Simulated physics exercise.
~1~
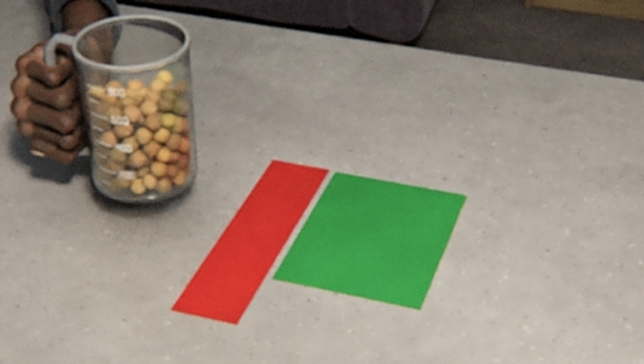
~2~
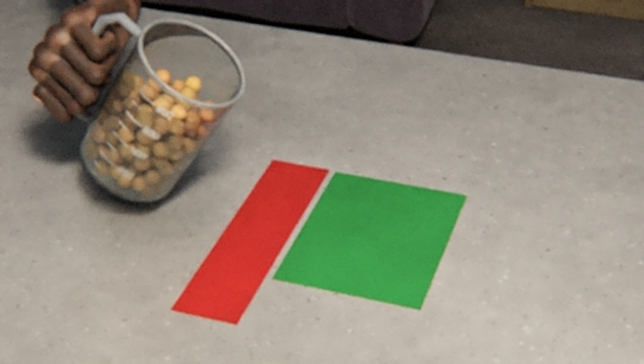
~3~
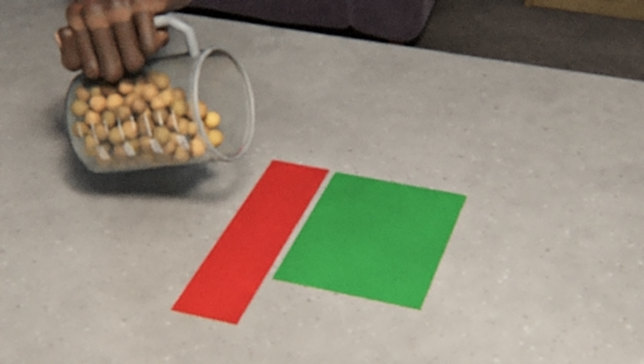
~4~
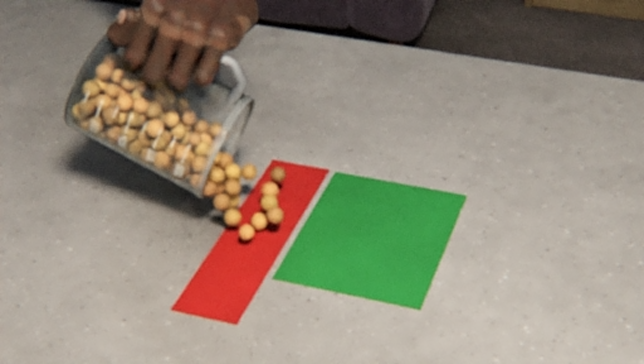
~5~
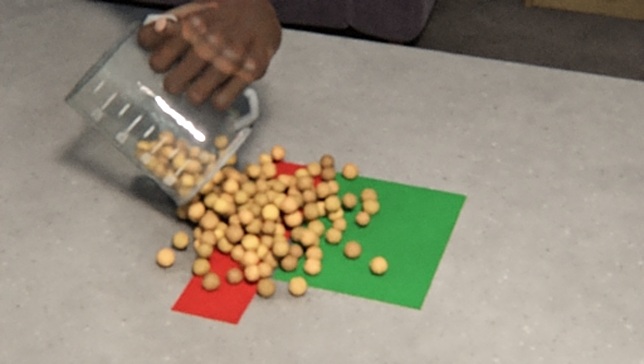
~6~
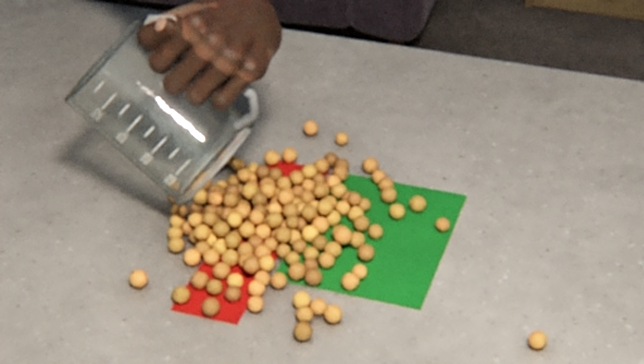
Dozens of small tan wooden beads pour from a clear jug onto a grey tabletop, seen from above at an angle. A narrow red mat lies near the middle, with a wider green mat just to its right. At the upper left, a hand grips the upright jug's handle, then tips it rightward onto its side. The first beads spill onto the red mat, and the rest tumble out in a heap that spreads onto the green. Finally the hand holds the emptied jug mouth-down, beads covering much of both mats and some scattered on the bare table, one far right.
